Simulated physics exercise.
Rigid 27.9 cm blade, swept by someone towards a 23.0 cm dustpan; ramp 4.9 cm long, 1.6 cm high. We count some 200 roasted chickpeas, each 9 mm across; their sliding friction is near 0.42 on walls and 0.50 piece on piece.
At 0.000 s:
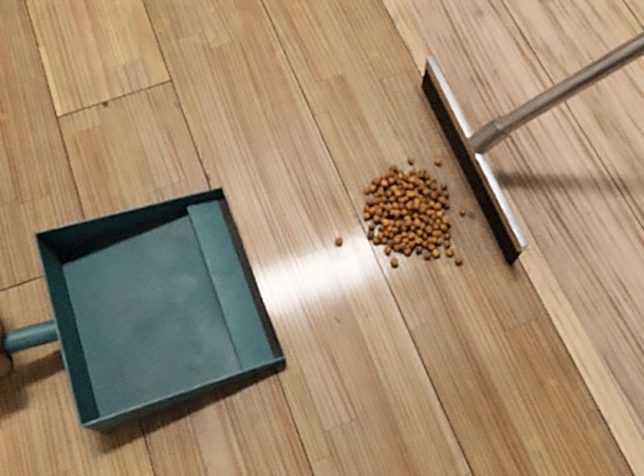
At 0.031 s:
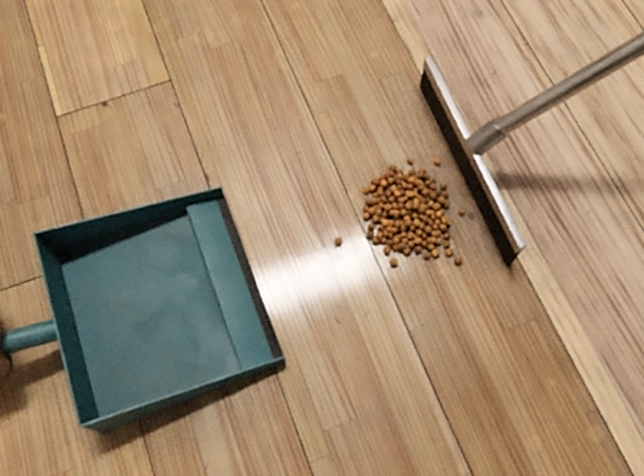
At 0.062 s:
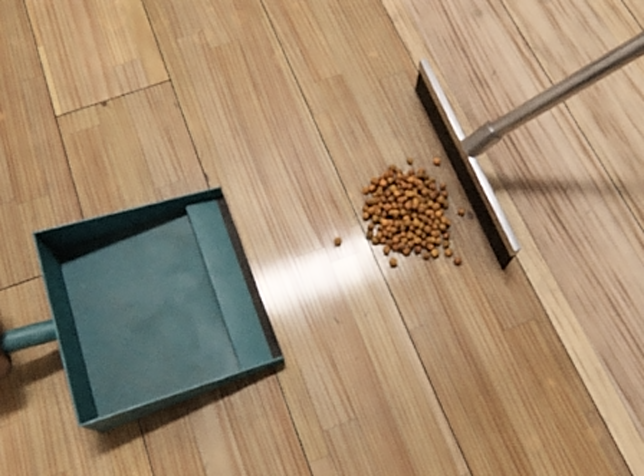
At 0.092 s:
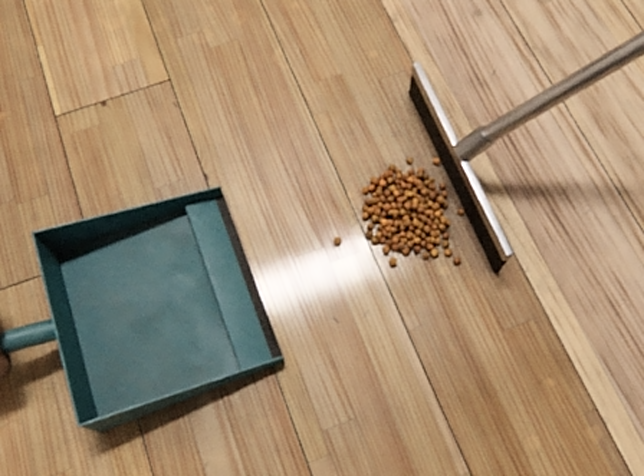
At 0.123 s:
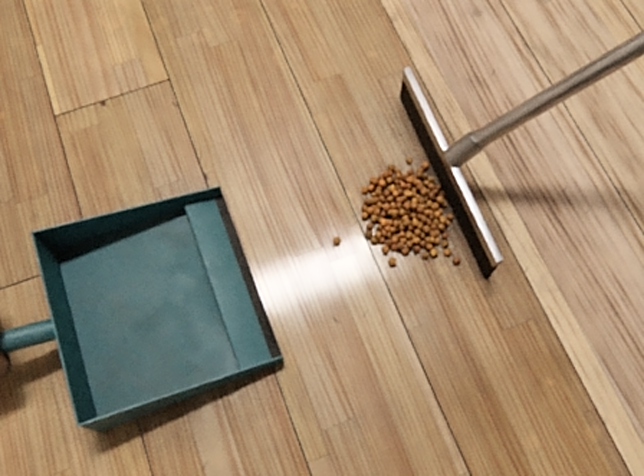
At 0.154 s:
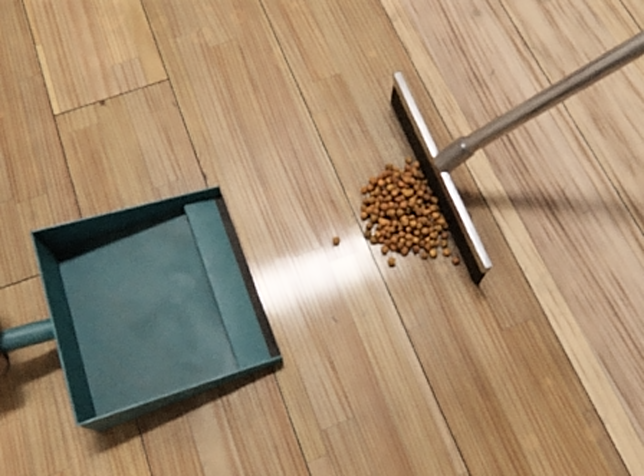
A teal dustpan lies at the left on a light wooden plank floor, seen from above at an angle, its handle gripped at the edge. Right of centre sits a small heap of round brown pieces, one lying apart, beside a straight dark-edged blade on a grey metal pole. The blade slides left and slightly downward, meeting the heap's right side and nudging some pieces, while the dustpan and view stay practically still.
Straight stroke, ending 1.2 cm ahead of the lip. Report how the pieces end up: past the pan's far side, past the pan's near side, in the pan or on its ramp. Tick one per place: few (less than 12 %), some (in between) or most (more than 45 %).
Far side - few; near side - few; pan - most.
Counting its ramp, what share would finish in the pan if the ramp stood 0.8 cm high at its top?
With that ramp, near 65 per cent.
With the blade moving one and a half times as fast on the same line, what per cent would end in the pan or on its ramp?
In that case close to 60 per cent.
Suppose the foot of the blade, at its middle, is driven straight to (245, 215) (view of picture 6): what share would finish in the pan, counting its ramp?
Some 55 percent.
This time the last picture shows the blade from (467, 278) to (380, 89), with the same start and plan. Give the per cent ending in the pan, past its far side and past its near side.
The pan gets 55, the far side 0 and the near side 5.
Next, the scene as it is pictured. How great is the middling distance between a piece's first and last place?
Near 24 cm.
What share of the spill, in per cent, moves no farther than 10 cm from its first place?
I'd say about 0 per cent.
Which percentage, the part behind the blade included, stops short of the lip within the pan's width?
It comes to some 35 percent.
After 0.42 s, middle of the blade 14 cm from the lip; 0 % over the lip, far side 0 %, near side 0 %.
After 0.59 s, middle of the blade 6 cm from the lip; 0 % over the lip, far side 0 %, near side 5 %.
Then, at 0.89 s, middle of the blade 2 cm from the lip; 60 % over the lip, far side 0 %, near side 5 %.
At rest (1.4 s), far side 0 %, near side 5 %, pan 60 %, in front of the lip or behind the blade 35 %.
